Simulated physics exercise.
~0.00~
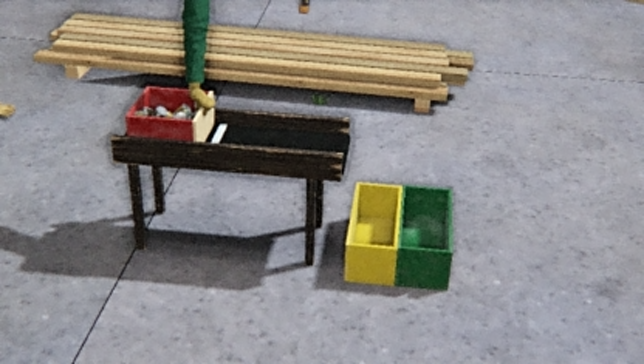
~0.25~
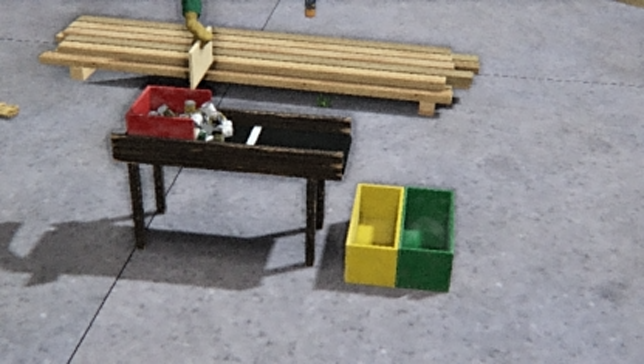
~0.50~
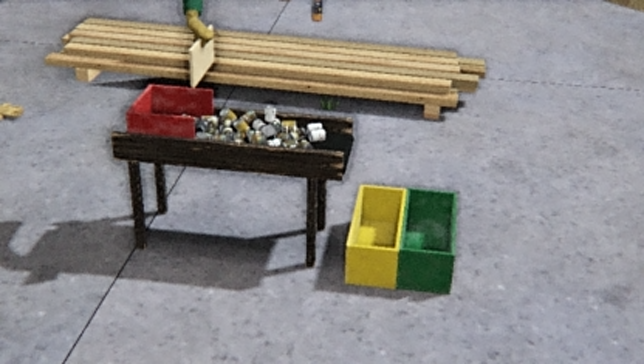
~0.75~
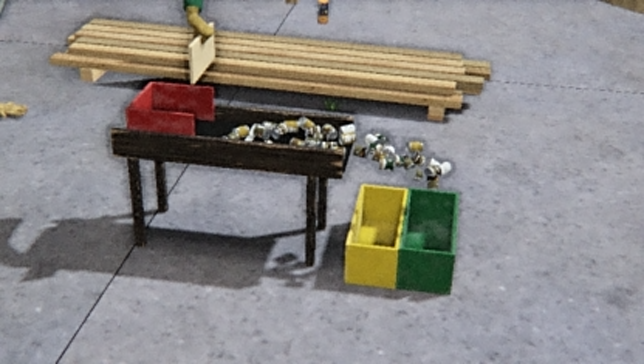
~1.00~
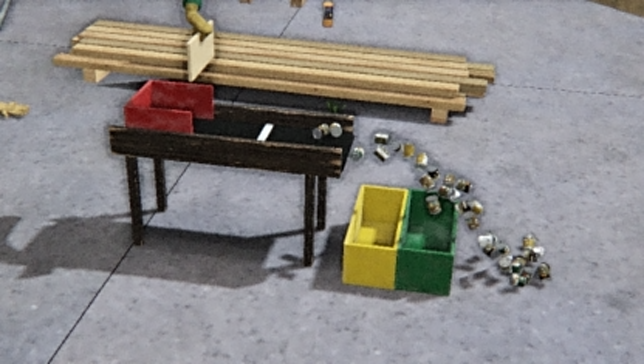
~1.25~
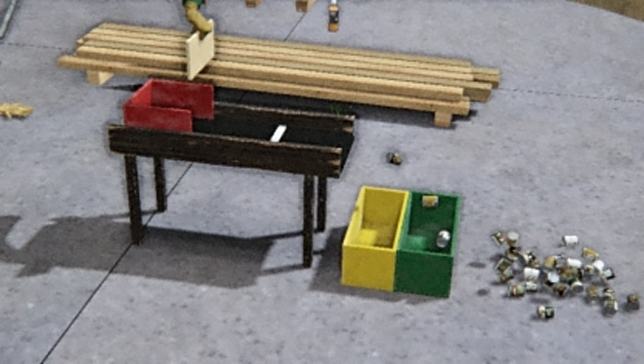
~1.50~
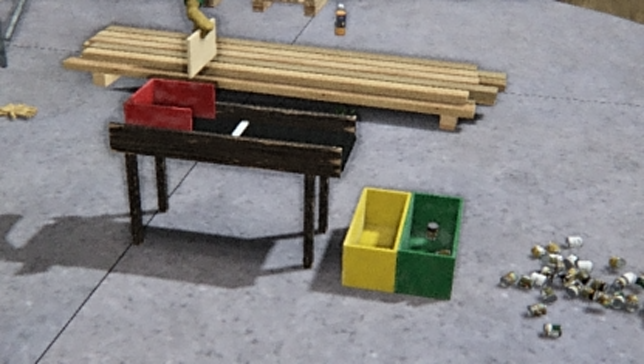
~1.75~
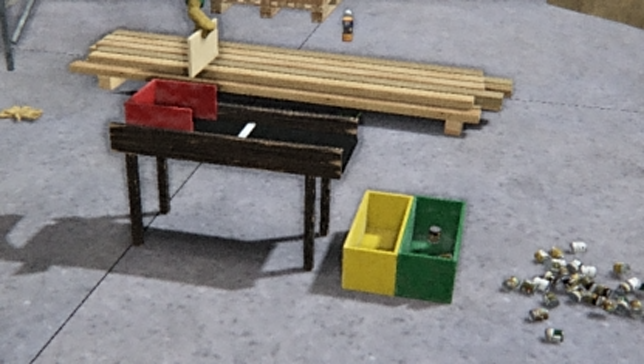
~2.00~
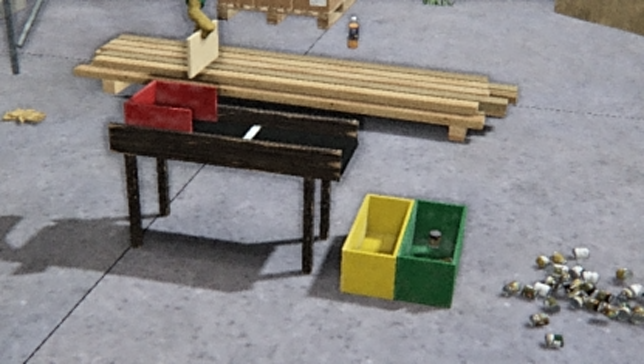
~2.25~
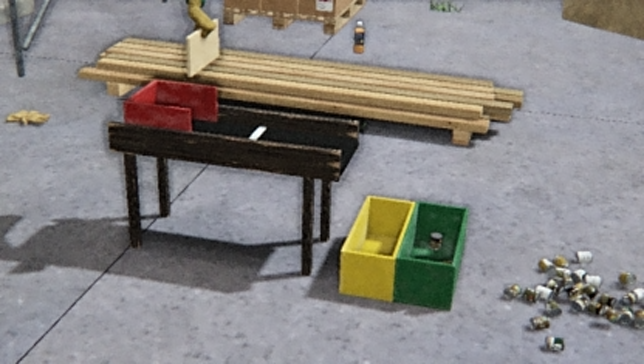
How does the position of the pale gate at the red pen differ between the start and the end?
At the start the gate stands down at the right side of the red pen, closing it off. At the end it is held up clear above the pen by the arm, leaving that side open.
Concrete yard with arm raising red pen's gate, belt flinging small tins, most landing on the ground beyond the green box.
